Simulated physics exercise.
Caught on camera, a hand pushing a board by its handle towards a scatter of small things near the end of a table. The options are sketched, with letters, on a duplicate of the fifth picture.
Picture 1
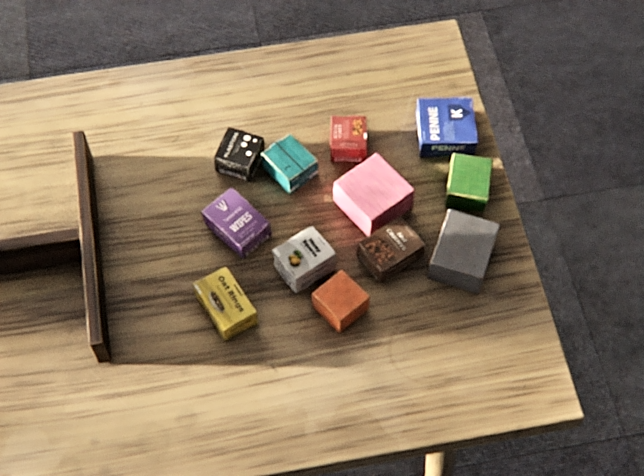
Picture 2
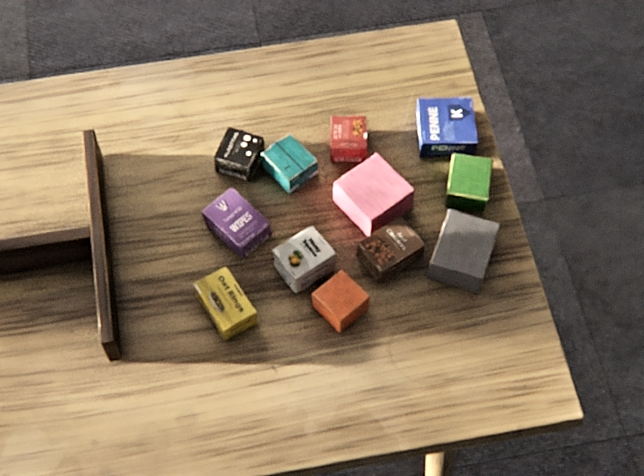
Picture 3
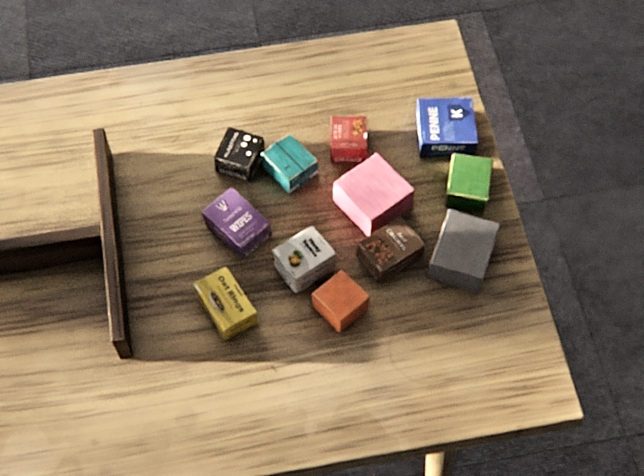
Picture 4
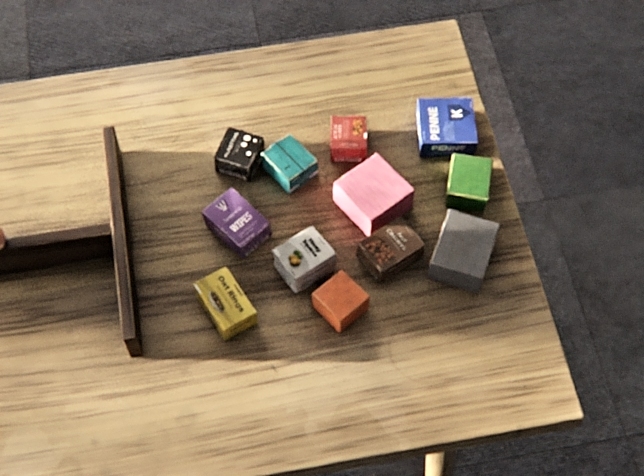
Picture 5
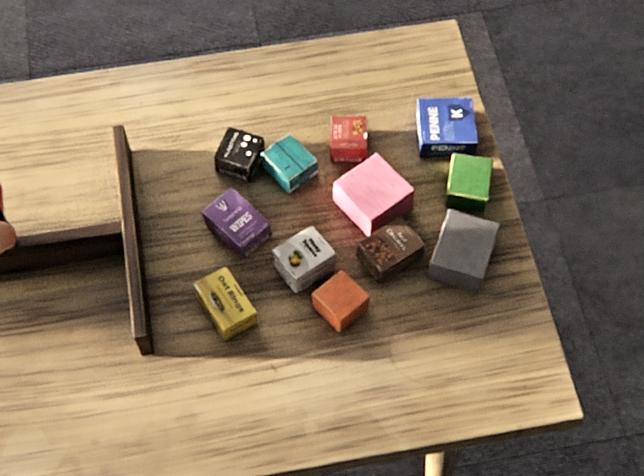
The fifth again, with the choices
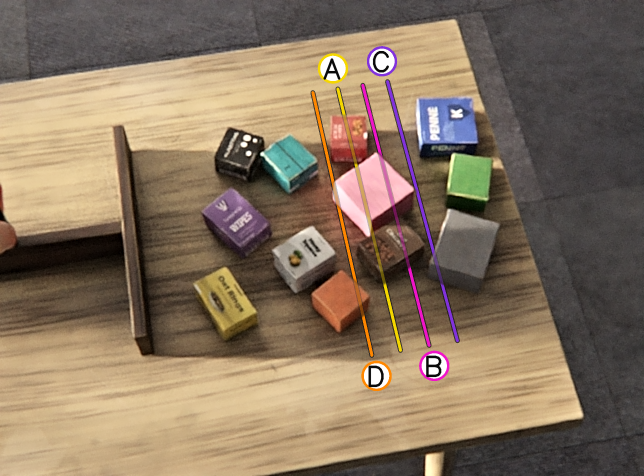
A dark board on a long handle slides slowly rightward, a little at a time, across a pale wood-grain table seen from above at an angle, with grey floor beyond. To its right sit scattered small boxes and blocks: black, turquoise, red, blue, green, pink, purple, white, brown, grey, yellow and orange, all motionless. Fingertips gripping the handle come into view at the left edge, while the camera stays still.
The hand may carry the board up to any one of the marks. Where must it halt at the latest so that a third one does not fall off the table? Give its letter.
It can go as far as B.
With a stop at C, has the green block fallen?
By then, yes.
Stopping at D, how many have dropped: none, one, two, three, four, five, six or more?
In all, none.
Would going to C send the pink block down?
By then, no.
On the marked copy, A at (367, 210); B at (394, 206); C at (420, 202); D at (340, 215).
With B. Early on, board (224, 209); black box (247, 151); yellow packet (266, 301).
Further on, board (320, 195); green block (474, 179); grey block (481, 252).
At the end, board (390, 183); green block over the edge; brown packet (510, 210); one fallen.
As for the rest, A is within the limit but short; C drops four; D is within the limit but short.
